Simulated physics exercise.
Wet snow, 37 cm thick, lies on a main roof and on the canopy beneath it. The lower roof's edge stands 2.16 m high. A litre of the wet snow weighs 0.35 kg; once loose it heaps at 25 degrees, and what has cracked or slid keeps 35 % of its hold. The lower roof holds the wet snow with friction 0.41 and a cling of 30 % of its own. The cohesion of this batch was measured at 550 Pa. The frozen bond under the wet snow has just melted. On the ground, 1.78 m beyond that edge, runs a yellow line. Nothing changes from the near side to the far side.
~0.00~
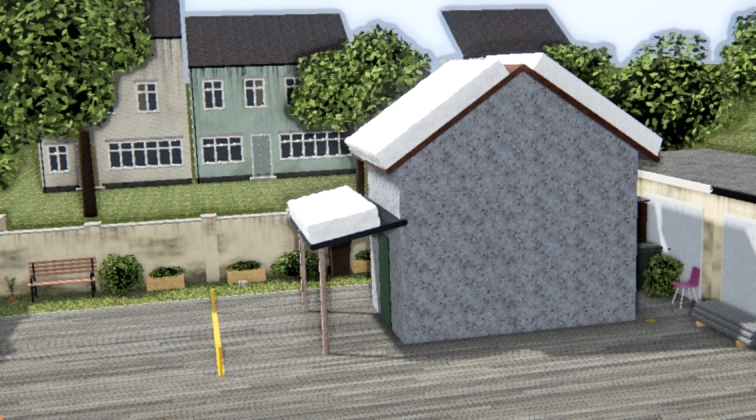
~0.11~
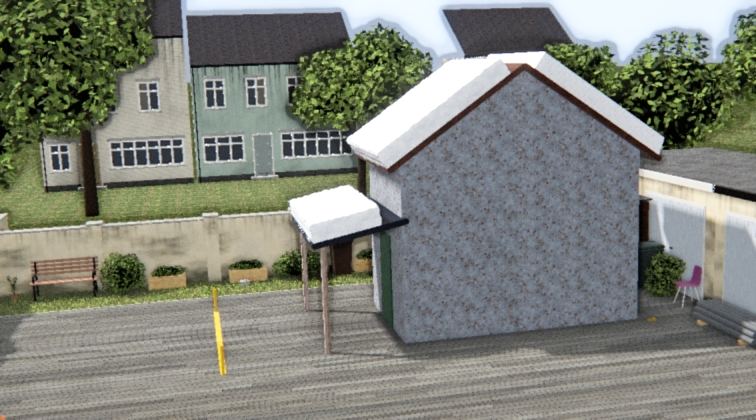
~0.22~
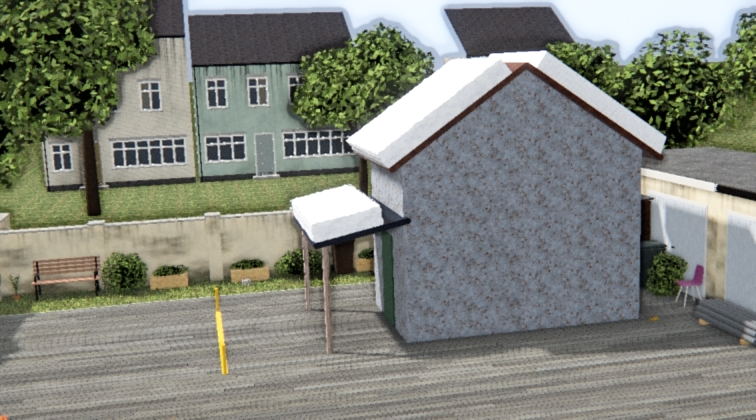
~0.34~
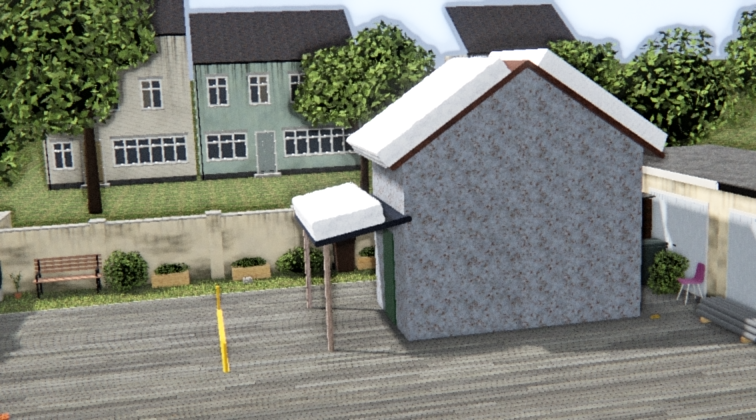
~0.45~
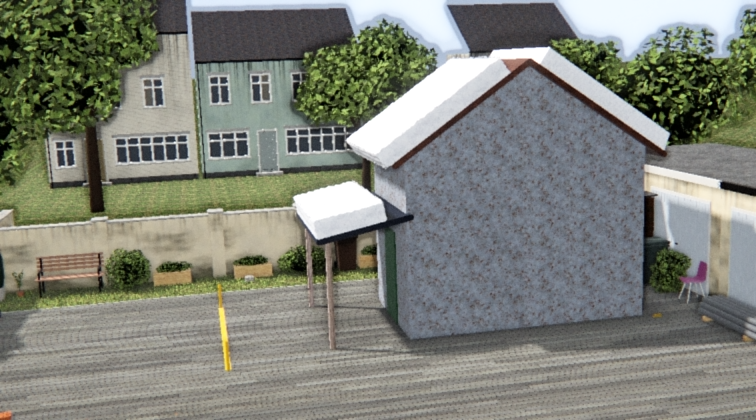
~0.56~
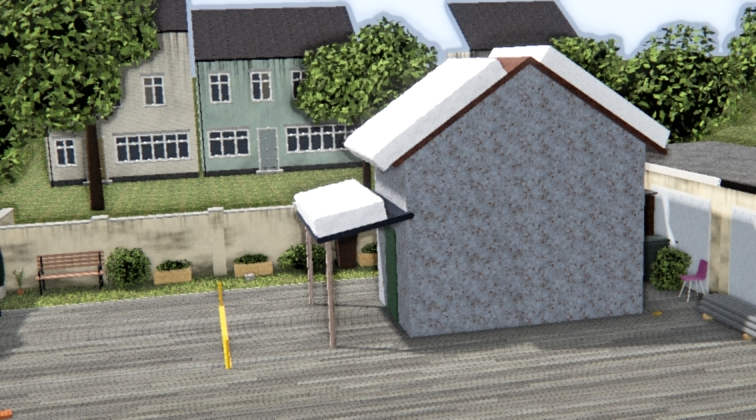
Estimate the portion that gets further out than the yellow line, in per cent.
It comes to some 26 %.
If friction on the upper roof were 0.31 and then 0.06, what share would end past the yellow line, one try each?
In that order: 35 %, 50 %.
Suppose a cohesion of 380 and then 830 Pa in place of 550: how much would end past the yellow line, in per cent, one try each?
In turn about 30 %, 8 %.
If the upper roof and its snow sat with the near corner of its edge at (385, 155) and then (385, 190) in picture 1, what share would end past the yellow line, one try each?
In that order: 35 %, 3 %.
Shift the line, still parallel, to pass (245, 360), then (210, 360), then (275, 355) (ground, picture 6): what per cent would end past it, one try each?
In that order: 30 %, 18 %, 45 %.
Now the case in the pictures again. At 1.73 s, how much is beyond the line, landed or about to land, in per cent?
About 0 %.
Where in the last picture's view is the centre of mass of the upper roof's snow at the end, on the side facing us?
Around (260, 313).
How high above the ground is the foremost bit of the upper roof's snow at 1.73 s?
Some 2.6 m.
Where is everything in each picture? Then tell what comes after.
The first picture shows foremost bit of the wet snow at (384, 159).
The second picture shows foremost bit of the wet snow at (385, 159), its middle shifted 9 mm.
The third picture shows foremost bit of the wet snow at (386, 159), its middle shifted 3.5 cm, 1 % of it past the upper edge, in one piece.
The fourth picture shows foremost bit of the wet snow at (385, 159), its middle shifted 7.9 cm, 3 % of it past the upper edge, in one piece.
The fifth picture shows foremost bit of the wet snow at (385, 159), its middle shifted 14 cm, 5 % of it past the upper edge, in one piece.
The sixth picture shows foremost bit of the wet snow at (381, 155), its middle shifted 23 cm, 8 % of it past the upper edge, in one piece.
After 1.10 s, none is below the lower edge and 0 % is past the line.
After 1.73 s, none is below the lower edge and 0 % is past the line.
After 2.37 s, 26 % is below the lower edge and 0 % is past the line.
After 3.00 s, 60 % is below the lower edge and 19 % is past the line.
After 4.10 s, 66 % is below the lower edge and 26 % is past the line.
